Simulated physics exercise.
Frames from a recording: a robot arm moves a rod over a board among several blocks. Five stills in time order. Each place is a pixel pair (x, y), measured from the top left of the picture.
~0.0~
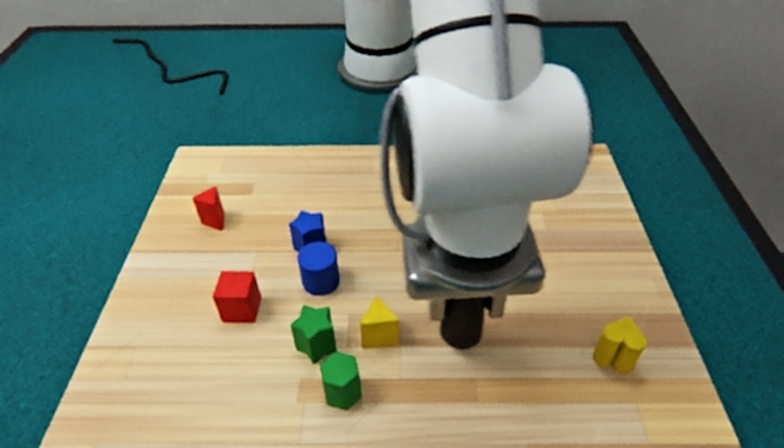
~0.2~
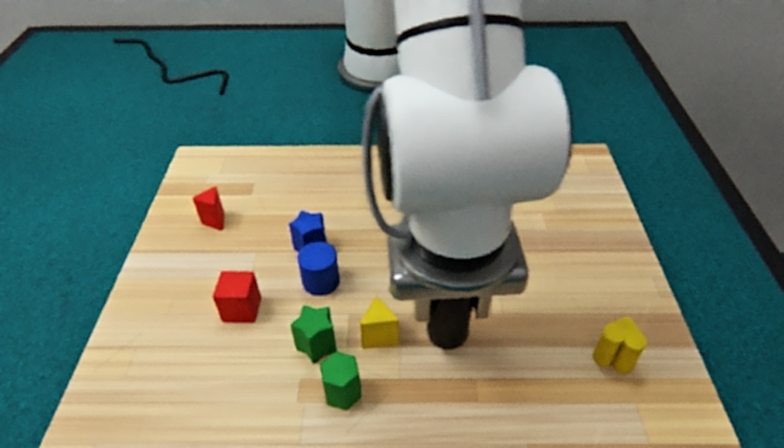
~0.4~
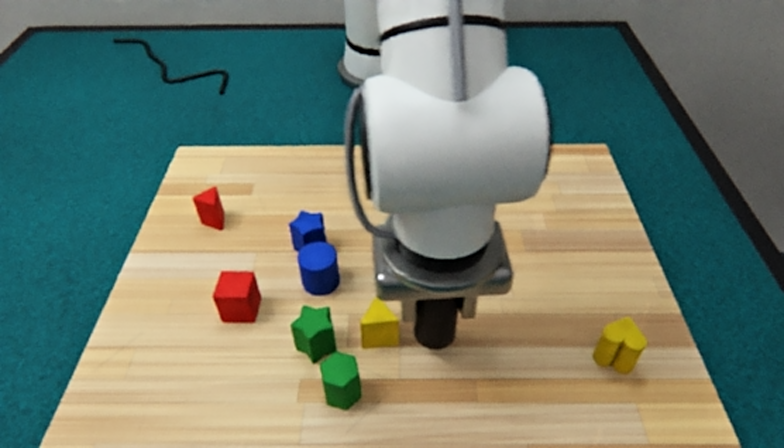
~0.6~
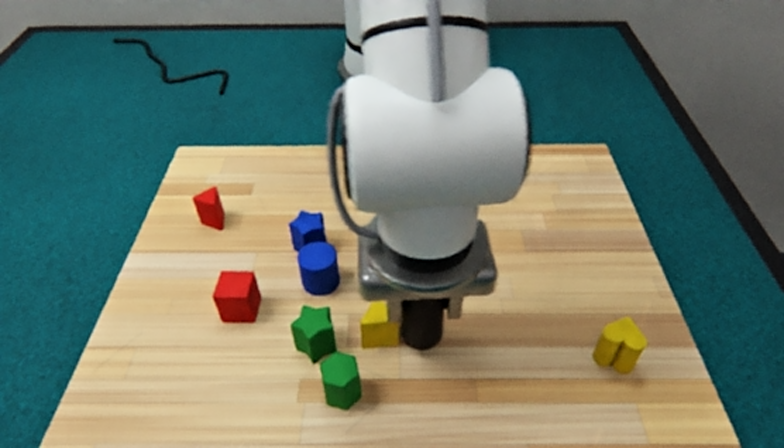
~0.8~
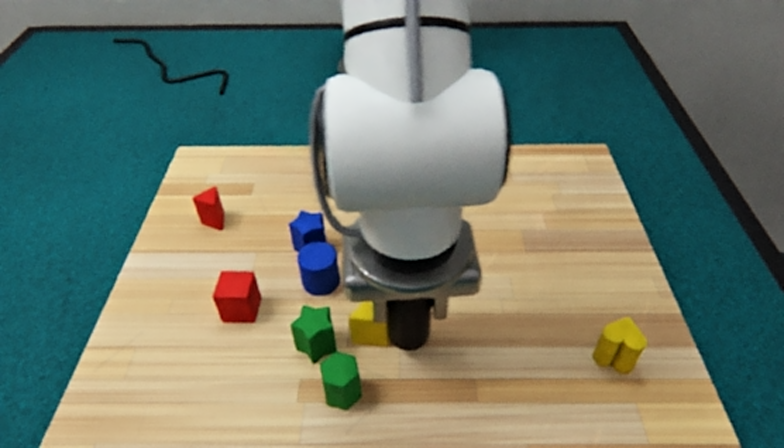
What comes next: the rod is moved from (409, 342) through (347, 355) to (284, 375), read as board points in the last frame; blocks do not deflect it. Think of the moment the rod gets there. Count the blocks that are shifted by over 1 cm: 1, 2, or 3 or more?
The answer is two blocks, counting only moves over 1 cm.
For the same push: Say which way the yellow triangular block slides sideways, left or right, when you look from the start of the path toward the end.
Seen from start to end, it moves right.
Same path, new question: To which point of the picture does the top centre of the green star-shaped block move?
When the path ends, it will be at (270, 319).
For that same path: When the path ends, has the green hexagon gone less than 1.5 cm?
Yes
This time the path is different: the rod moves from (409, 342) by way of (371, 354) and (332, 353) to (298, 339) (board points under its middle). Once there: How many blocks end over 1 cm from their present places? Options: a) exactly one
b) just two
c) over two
My pick is b.
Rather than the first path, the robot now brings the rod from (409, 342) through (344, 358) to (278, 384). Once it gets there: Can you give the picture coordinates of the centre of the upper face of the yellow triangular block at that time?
I predict (328, 307).
The first path, step by step. One third of the way, rod at (366, 341); yellow triangular block at (340, 307), turned 65° clockwise.
Two thirds of the way, rod at (323, 352); green star-shaped block at (286, 318), turned 25° clockwise; green hexagon at (336, 370), turned 15° anticlockwise; yellow triangular block at (325, 305), turned 90° clockwise.
At the end, rod at (282, 367); red square block still; green star-shaped block at (270, 319), turned 80° clockwise; green hexagon at (336, 370), turned 15° anticlockwise; yellow triangular block at (325, 305), turned 95° clockwise.
